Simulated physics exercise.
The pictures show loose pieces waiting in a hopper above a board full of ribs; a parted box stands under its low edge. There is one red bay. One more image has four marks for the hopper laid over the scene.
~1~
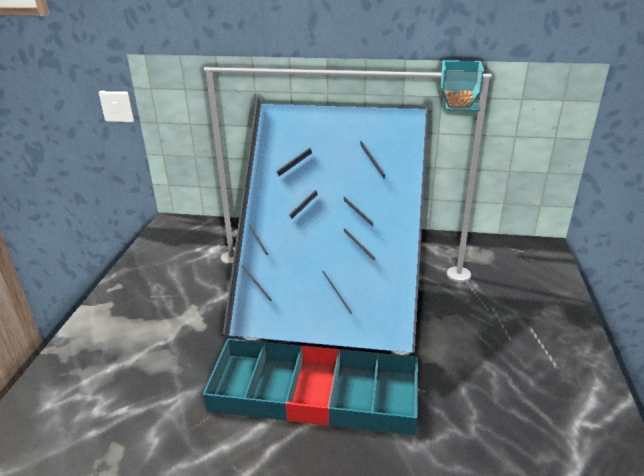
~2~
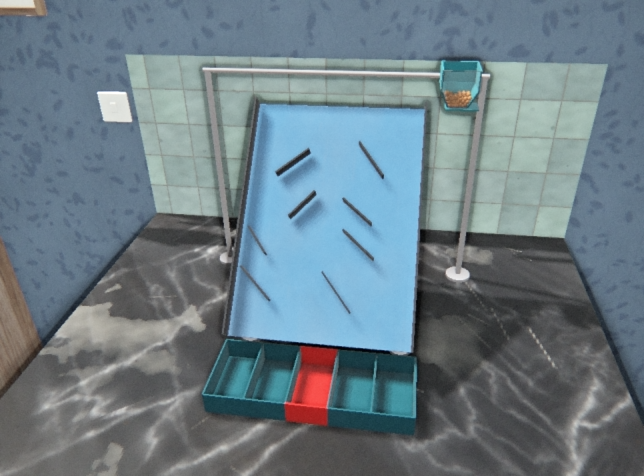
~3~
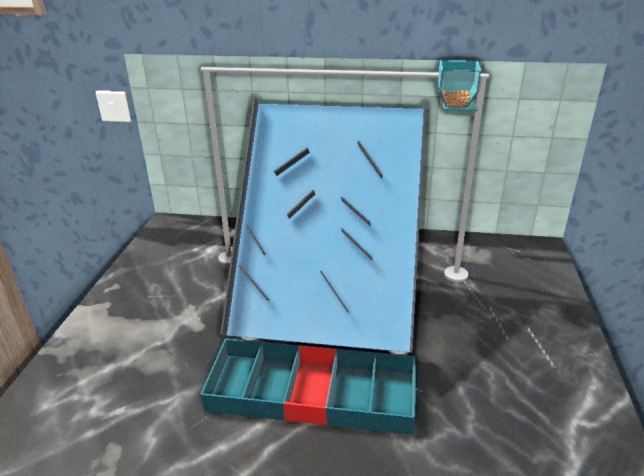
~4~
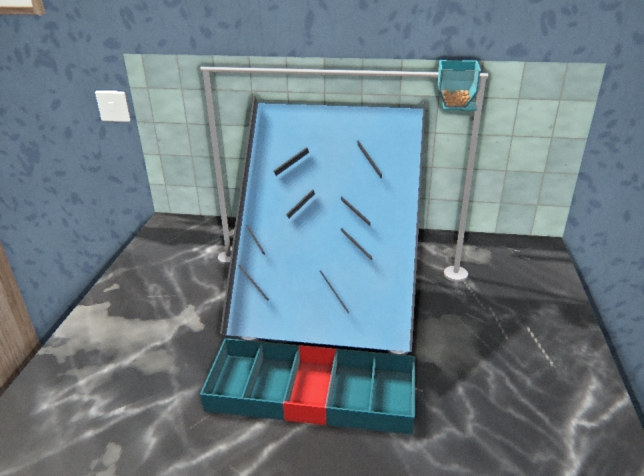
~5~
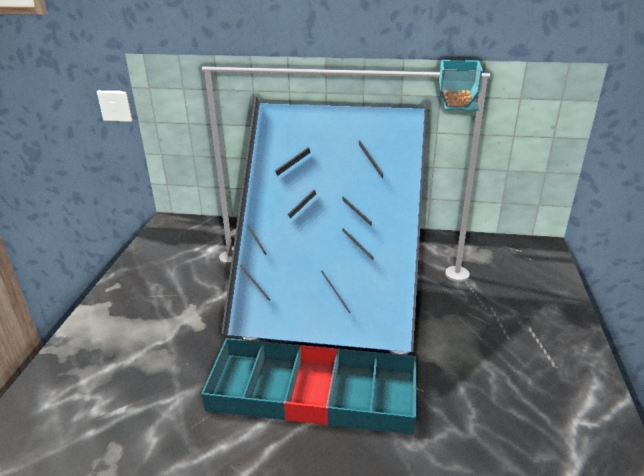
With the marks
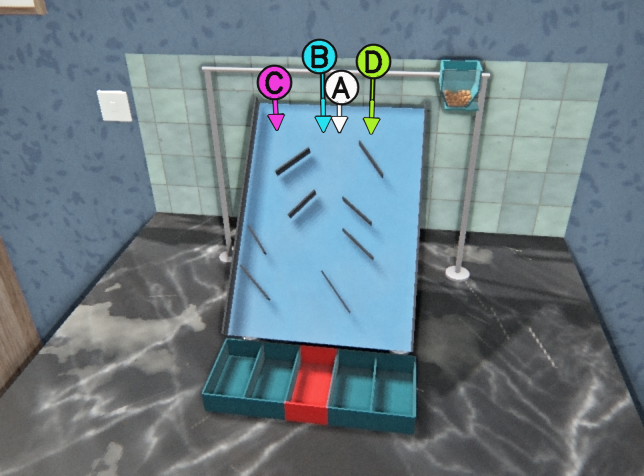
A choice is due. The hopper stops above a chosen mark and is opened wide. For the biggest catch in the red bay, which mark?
It is C.
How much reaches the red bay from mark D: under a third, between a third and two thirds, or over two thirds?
Under a third.
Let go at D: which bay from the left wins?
The fifth.
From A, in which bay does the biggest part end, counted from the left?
It is the fifth one.
On the marked copy, mark A meets the board at (339, 126); mark B meets the board at (323, 126); mark C meets the board at (276, 124); mark D meets the board at (371, 127).
With A, roughly a quarter in the red bay, roughly two thirds in other bays, about a tenth outside the box.
With B, roughly a quarter in the red bay, the larger part in other bays, just a few outside the box.
With C, roughly half in the red bay, roughly a third in other bays, about a tenth held on the board, just a few outside the box.
With D, just a few in the red bay, the larger part in other bays, about a tenth outside the box.
